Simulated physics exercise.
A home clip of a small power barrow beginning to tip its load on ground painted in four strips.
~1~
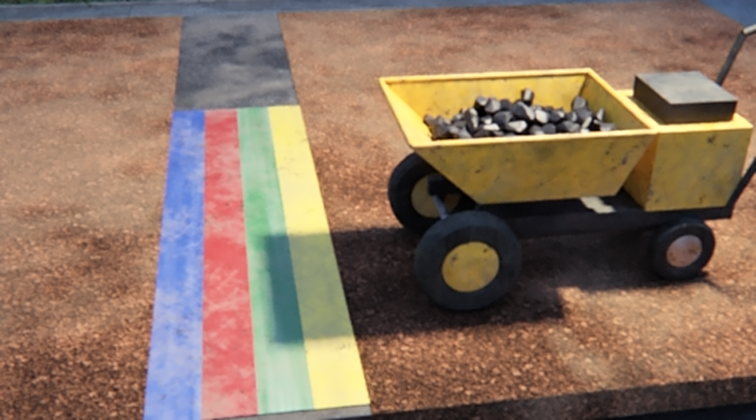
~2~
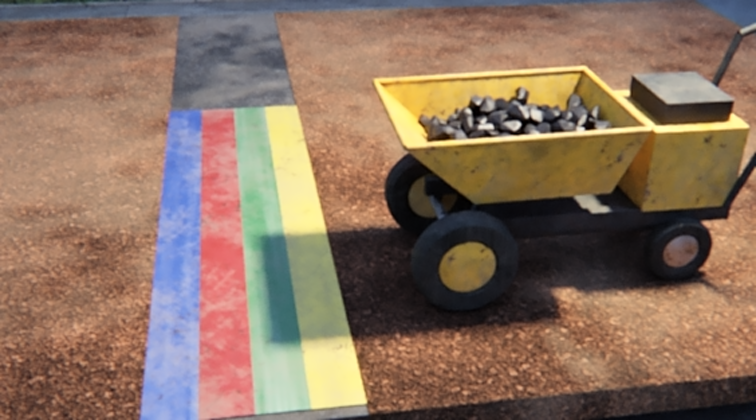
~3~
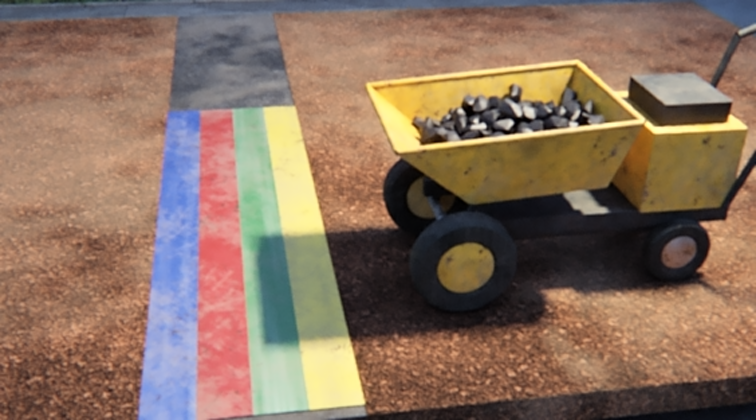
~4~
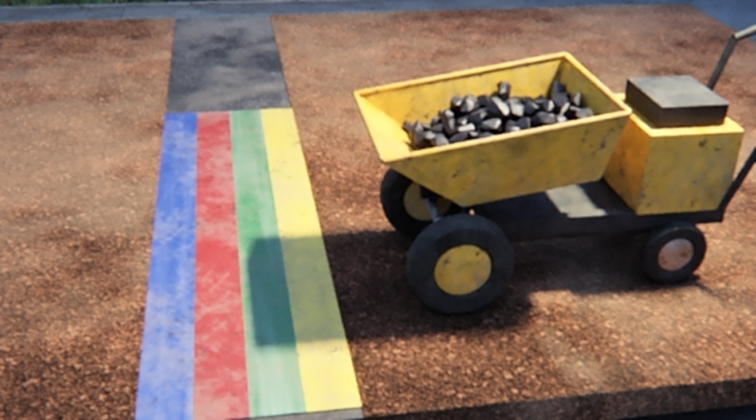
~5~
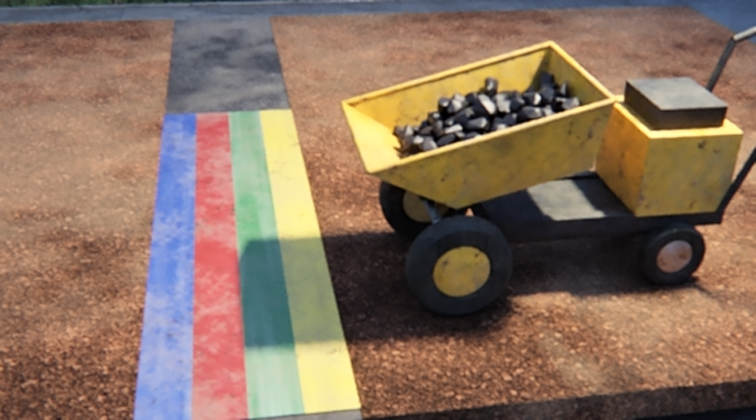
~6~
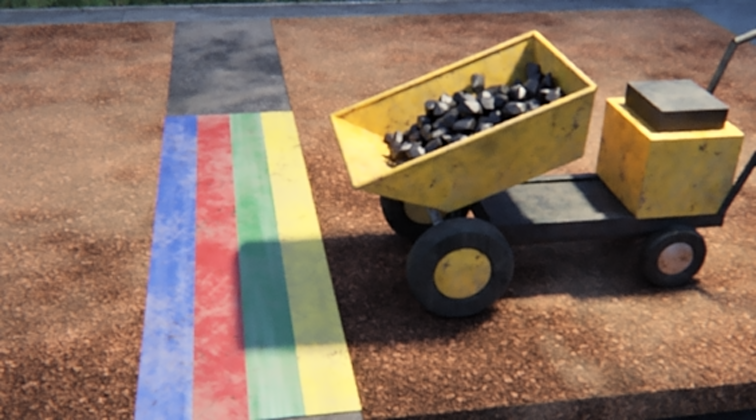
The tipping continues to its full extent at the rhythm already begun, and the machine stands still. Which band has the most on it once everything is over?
Green.
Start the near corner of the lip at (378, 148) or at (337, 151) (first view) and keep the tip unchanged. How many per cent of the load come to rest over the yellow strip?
Roughly 0 per cent, then roughly 0 per cent.
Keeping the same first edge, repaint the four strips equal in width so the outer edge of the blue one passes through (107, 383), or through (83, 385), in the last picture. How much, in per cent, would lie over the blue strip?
First some 10, then 10 per cent.
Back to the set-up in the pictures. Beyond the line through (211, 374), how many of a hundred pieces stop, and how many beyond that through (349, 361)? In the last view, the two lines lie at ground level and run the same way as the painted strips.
Roughly 30 per cent, then roughly 90 per cent.
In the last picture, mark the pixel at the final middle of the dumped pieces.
I'd say the middle ends up at about (240, 281).
Soon after the last picture, skip tipped steeply; all in the skip.
A little later, skip tipped right over; about two thirds in the skip; a small part over the yellow strip; about a quarter over the green strip; a stray few over the red strip.
Later still, skip tipped right over; about a quarter in the skip; a small part over the yellow strip; about a third over the green strip; about a quarter over the red strip; a small part over the blue strip; a small part off the paint.
At rest, skip tipped right over; a small part in the skip; a small part over the yellow strip; about a third over the green strip; about a quarter over the red strip; a small part over the blue strip; a small part off the paint.
